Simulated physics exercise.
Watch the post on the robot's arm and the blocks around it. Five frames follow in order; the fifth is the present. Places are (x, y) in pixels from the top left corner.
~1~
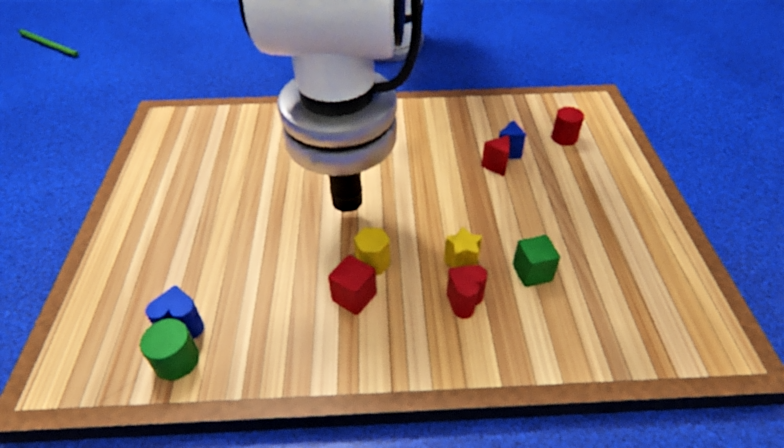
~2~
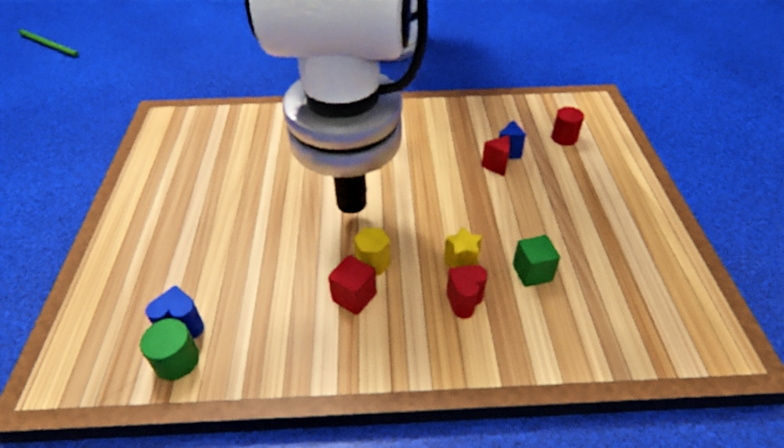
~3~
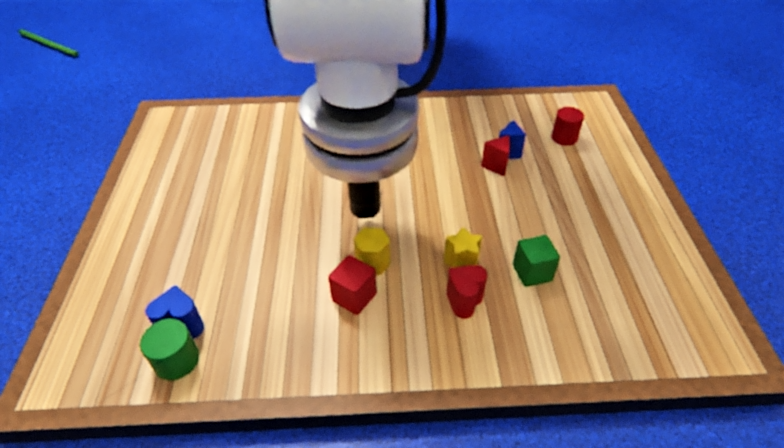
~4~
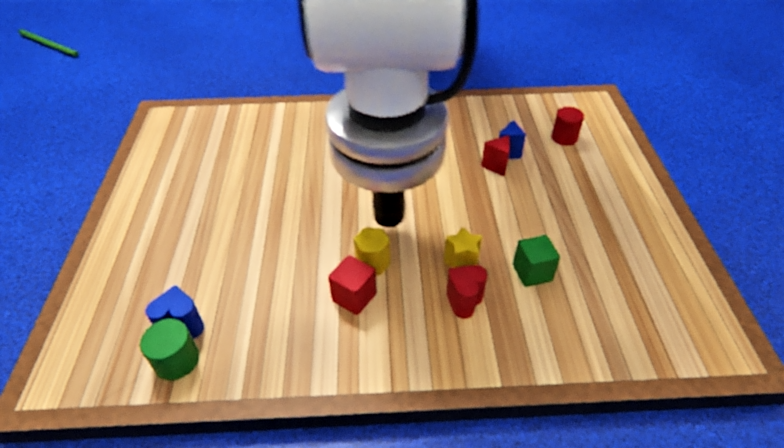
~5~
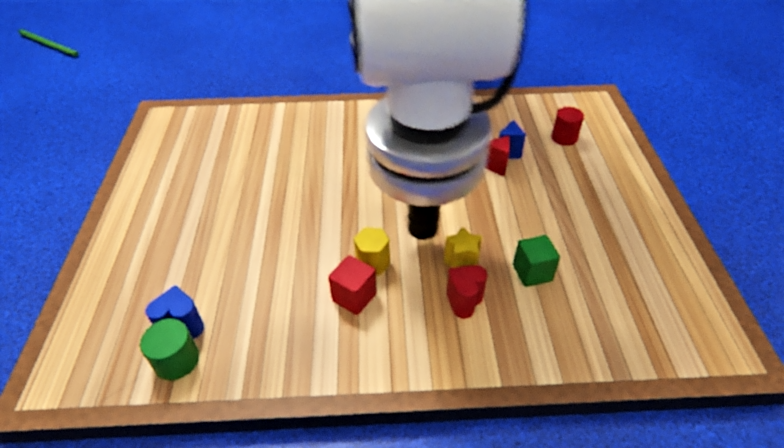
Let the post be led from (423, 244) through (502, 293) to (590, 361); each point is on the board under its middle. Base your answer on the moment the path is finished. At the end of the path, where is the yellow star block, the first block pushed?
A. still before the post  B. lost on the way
A.
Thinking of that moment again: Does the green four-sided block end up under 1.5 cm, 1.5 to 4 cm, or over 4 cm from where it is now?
My answer is that it shifts under 1.5 cm.
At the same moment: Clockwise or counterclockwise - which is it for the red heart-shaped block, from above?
Clockwise, from overhead.
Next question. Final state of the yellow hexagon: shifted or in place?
If the post follows that path, the yellow hexagon stays in its place.
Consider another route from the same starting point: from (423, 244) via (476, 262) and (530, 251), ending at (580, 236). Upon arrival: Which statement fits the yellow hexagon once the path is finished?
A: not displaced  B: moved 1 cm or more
A: Not displaced.
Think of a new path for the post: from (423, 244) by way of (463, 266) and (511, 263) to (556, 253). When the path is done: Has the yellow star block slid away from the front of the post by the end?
I expect so.
The first path, step by step. One third of the way, post at (478, 262); yellow star block at (509, 265), turned 20° anticlockwise.
Two thirds of the way, post at (536, 300); yellow star block at (572, 305), turned 25° anticlockwise; red heart-shaped block at (474, 283), turned 35° clockwise; green four-sided block at (544, 250), turned 20° anticlockwise.
At the end, post at (597, 347); yellow hexagon unmoved; yellow star block at (639, 347), turned 35° anticlockwise; red heart-shaped block at (474, 283), turned 35° clockwise; green four-sided block at (544, 250), turned 20° anticlockwise.
